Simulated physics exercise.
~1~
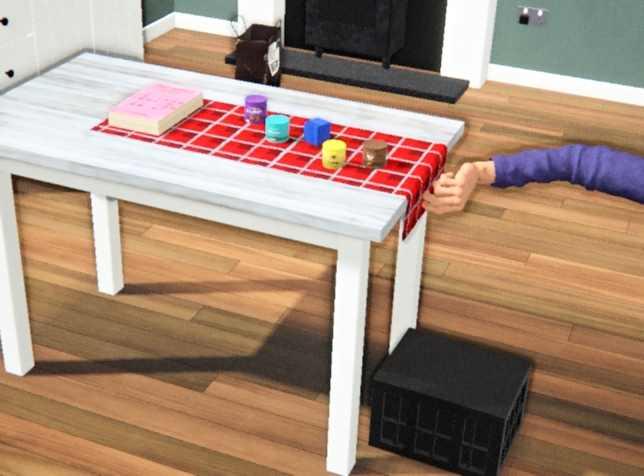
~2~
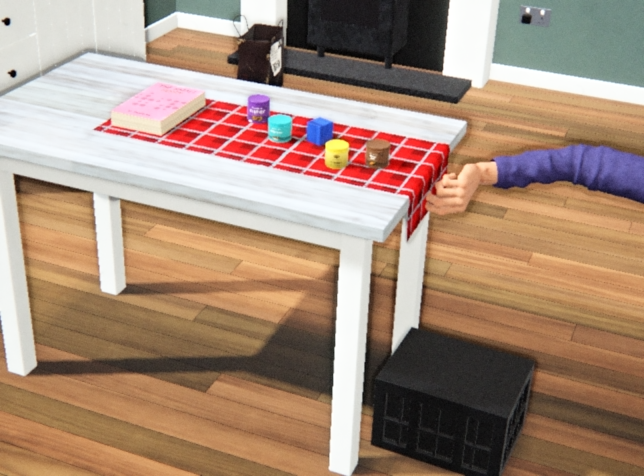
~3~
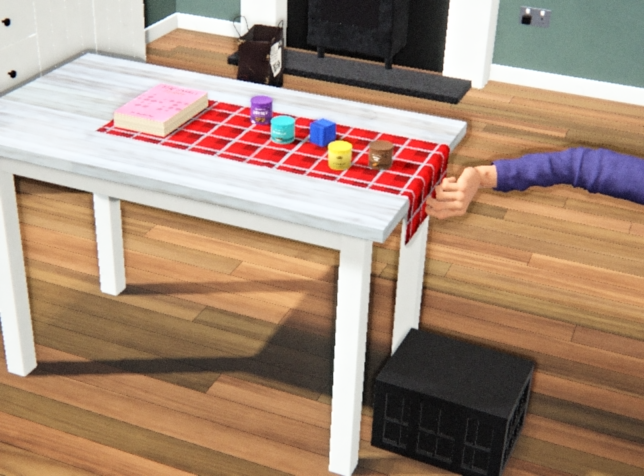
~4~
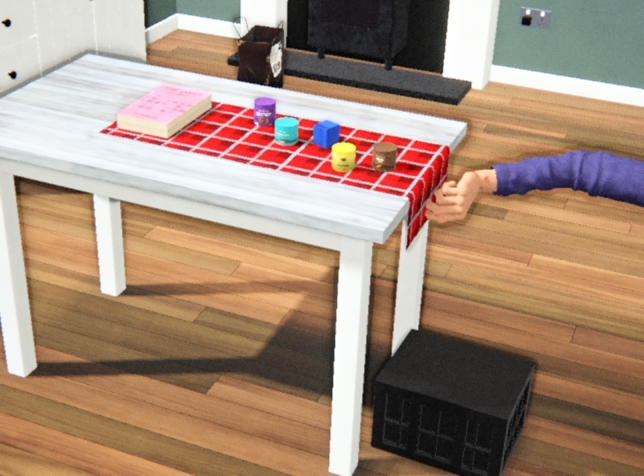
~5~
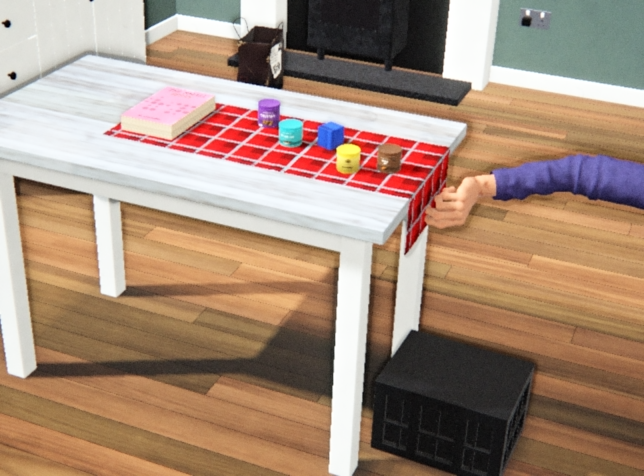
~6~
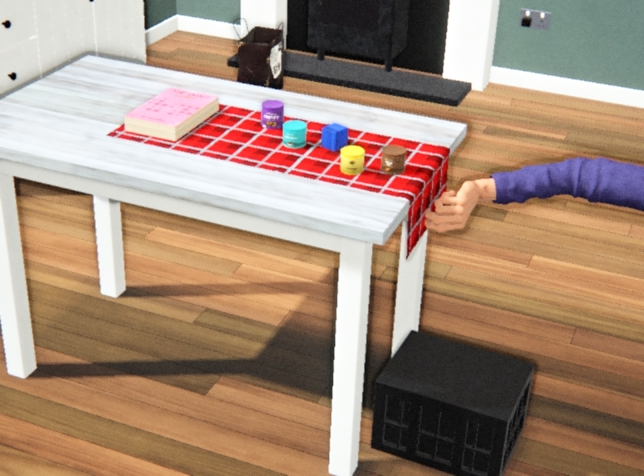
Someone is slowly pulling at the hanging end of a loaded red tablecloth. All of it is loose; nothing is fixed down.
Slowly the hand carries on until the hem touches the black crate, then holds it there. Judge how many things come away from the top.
Four things come away.
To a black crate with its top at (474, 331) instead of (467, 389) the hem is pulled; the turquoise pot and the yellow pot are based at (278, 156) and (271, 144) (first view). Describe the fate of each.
Observed: Turquoise pot remains seated; yellow pot remains seated.
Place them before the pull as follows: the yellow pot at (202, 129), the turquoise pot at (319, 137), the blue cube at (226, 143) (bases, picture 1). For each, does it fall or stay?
Result - yellow pot still up, turquoise pot down, blue cube still up.
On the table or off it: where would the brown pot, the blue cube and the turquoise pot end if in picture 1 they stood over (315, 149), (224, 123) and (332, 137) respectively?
Note: Brown pot lost; blue cube kept on top; turquoise pot lost.
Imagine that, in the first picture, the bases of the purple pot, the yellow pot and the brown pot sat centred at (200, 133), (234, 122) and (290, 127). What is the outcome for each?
The purple pot stays put; the yellow pot stays put; the brown pot ends up off.
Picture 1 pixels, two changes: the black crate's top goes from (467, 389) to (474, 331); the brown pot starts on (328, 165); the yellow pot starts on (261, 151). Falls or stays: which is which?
The brown pot is carried off, the yellow pot does not fall.
Soon after, hem near (424, 267); brown pot gone.
Then, hem near (421, 313); brown pot and yellow pot gone.
Further on, hem on the crate; brown pot, yellow pot, blue cube and turquoise pot gone.
At rest, hem on the crate; brown pot, yellow pot, blue cube and turquoise pot gone. The table loses four.
